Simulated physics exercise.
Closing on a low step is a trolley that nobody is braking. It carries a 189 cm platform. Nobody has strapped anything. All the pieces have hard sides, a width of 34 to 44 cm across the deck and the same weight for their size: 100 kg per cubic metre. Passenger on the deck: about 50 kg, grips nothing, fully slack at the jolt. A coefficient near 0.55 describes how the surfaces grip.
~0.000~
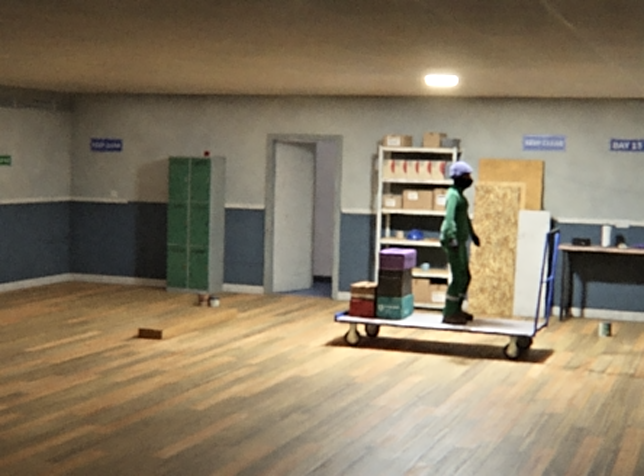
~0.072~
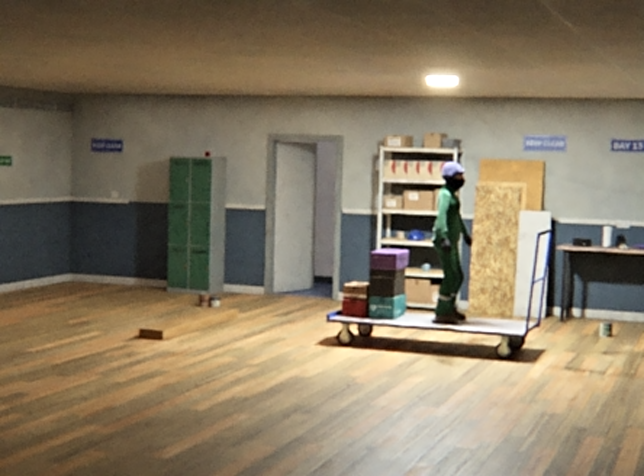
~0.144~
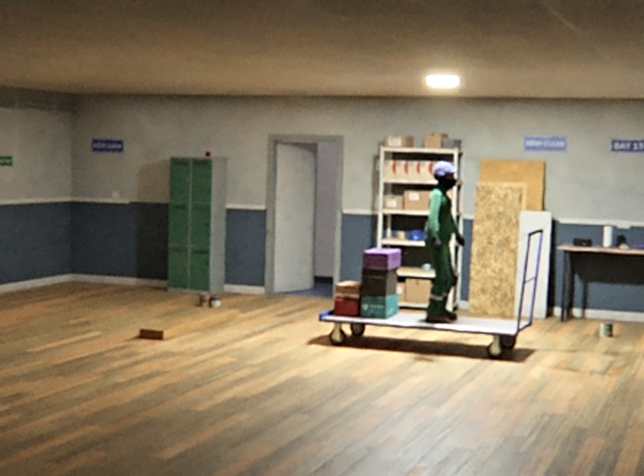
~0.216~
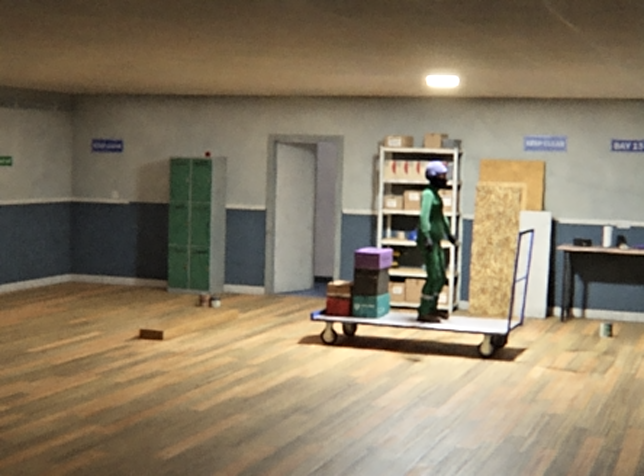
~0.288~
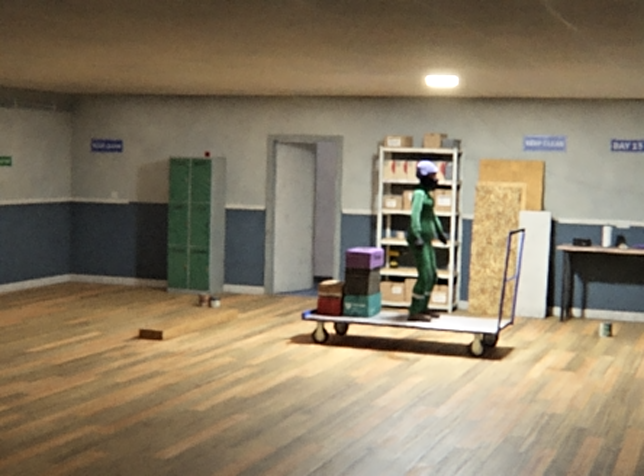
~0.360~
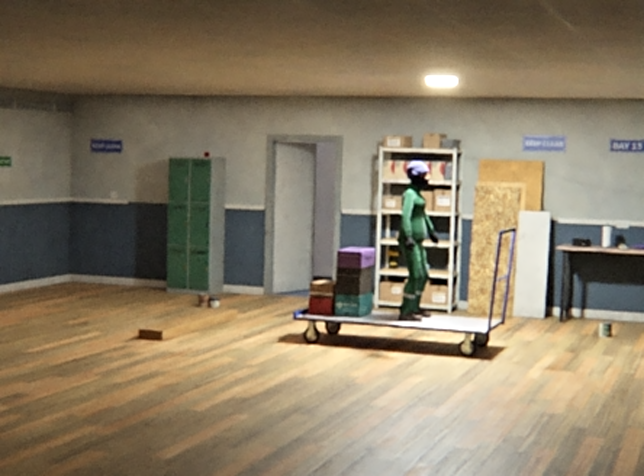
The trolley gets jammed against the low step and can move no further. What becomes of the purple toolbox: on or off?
The purple toolbox comes off.
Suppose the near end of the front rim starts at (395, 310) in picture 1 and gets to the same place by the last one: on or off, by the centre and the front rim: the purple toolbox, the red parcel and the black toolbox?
Then purple off, red on, black off.
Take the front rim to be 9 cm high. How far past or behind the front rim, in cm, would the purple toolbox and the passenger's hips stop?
Rest positions from the front rim: Purple 30 cm past; hips 70 cm behind.
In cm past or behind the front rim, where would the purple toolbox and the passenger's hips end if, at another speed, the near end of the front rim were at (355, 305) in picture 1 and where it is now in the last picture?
The purple item would end 50 cm behind the front rim, and the hips 70 cm behind it.
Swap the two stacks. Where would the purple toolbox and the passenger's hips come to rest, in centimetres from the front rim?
Swapped: Purple 50 cm past; hips 70 cm behind.
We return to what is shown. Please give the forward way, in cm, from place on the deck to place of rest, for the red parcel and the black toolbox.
Red 5, black 65; both in cm.
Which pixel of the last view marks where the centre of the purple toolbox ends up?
Roughly at (159, 313).
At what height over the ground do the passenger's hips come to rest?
They end up some 35 cm off the ground.
After 1.41 s the deck stops.
After 1.96 s the purple toolbox is 10 cm behind the rim, tilted 30°, near (205, 245) in the last picture's view.
After 2.41 s the purple toolbox is 19 cm past the rim, tilted 160°, near (179, 291) in the last picture's view.
When all is still (5.0 s), past the rim, purple toolbox, black toolbox and brown carton; behind it, red parcel, teal carton and the passenger's hips.
